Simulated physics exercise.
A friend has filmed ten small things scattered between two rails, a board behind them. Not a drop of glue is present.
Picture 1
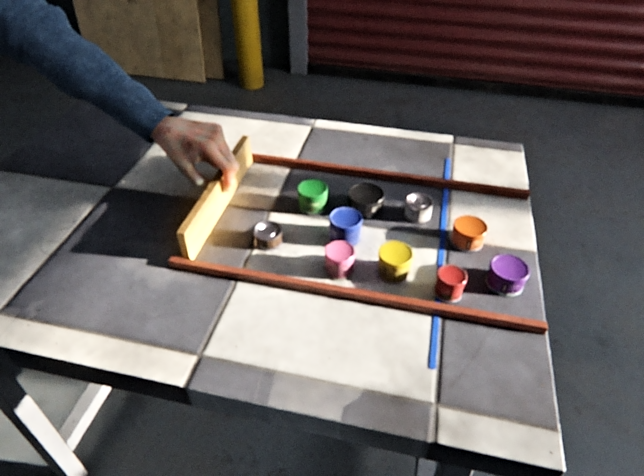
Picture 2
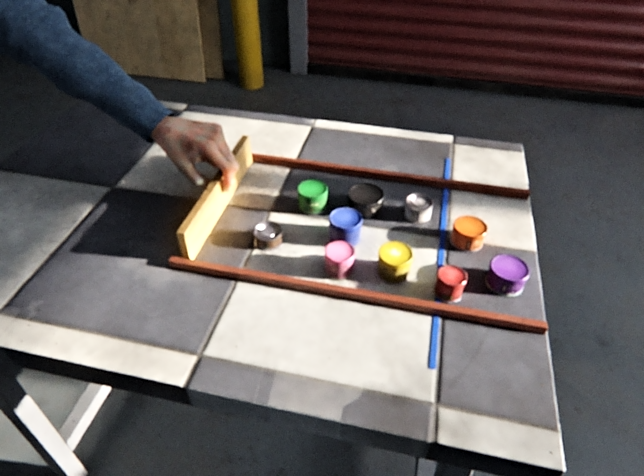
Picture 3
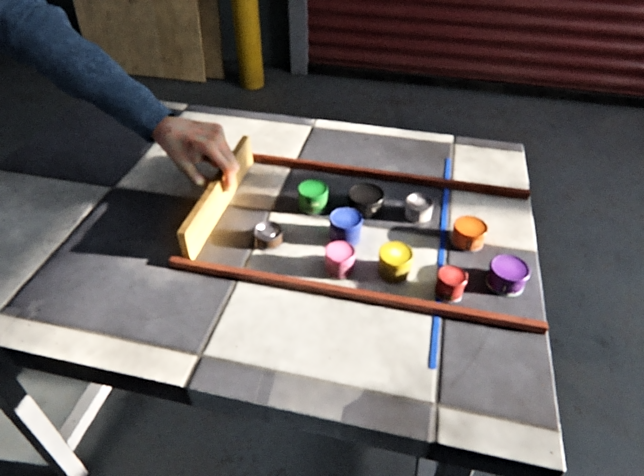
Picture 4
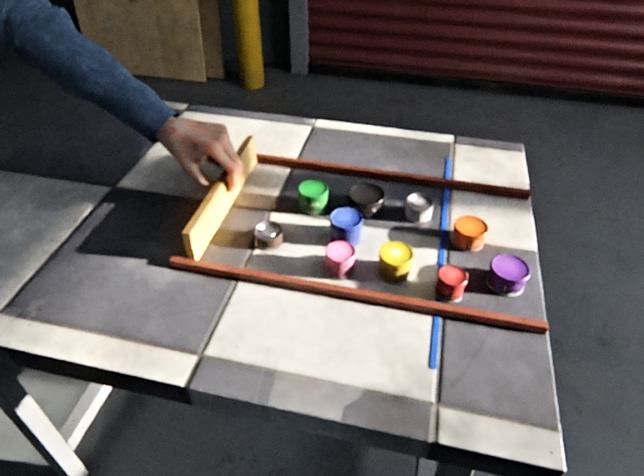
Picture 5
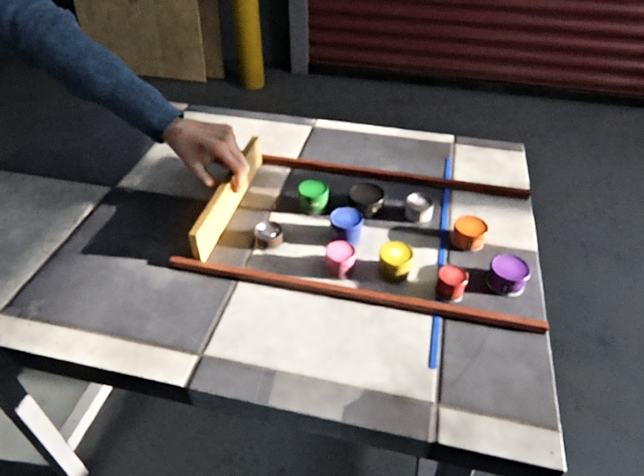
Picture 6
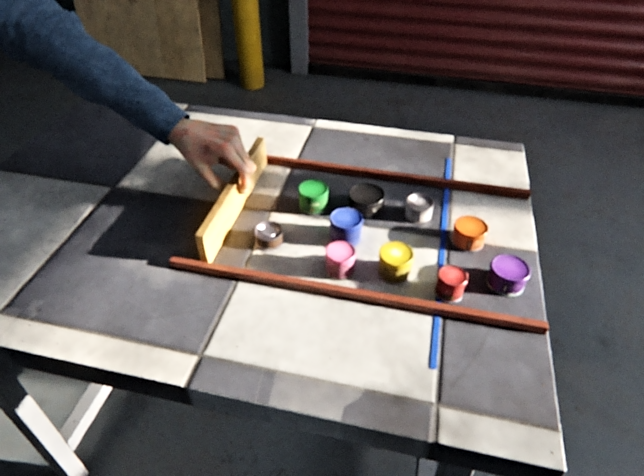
On a tiled table between two wooden rails, a hand slid an upright board slightly to the right toward a scatter of colourful little pots, which all stayed still around a blue strip of tape.
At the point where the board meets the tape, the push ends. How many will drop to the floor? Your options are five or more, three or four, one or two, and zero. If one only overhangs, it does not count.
My pick is zero.
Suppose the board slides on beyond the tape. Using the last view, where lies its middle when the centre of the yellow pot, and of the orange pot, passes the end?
The middle is at (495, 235) when it's the yellow pot, and at (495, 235) when it's the orange pot.
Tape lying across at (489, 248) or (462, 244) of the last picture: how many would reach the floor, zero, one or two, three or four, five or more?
Taken in order, that's one or two and then none at all down.
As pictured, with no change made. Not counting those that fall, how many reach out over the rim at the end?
The count is 0.
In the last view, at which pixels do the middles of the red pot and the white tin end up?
You'll see the red pot at (512, 301), with the white tin at (491, 219).
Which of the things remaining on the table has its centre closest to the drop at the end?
That would be the purple pot, which ends nearest.
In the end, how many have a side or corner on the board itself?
In contact: 5.
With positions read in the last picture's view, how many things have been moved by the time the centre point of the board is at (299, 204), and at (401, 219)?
Counts: 2, 8.
Soon after, none off yet; purple pot at rest near (508, 276); orange pot at rest near (469, 234); red pot at rest near (451, 284).
Then, none off yet; purple pot at rest near (508, 276); orange pot at rest near (469, 234); red pot moved about its own width near (470, 290).
At rest, the number that fall off is zero.
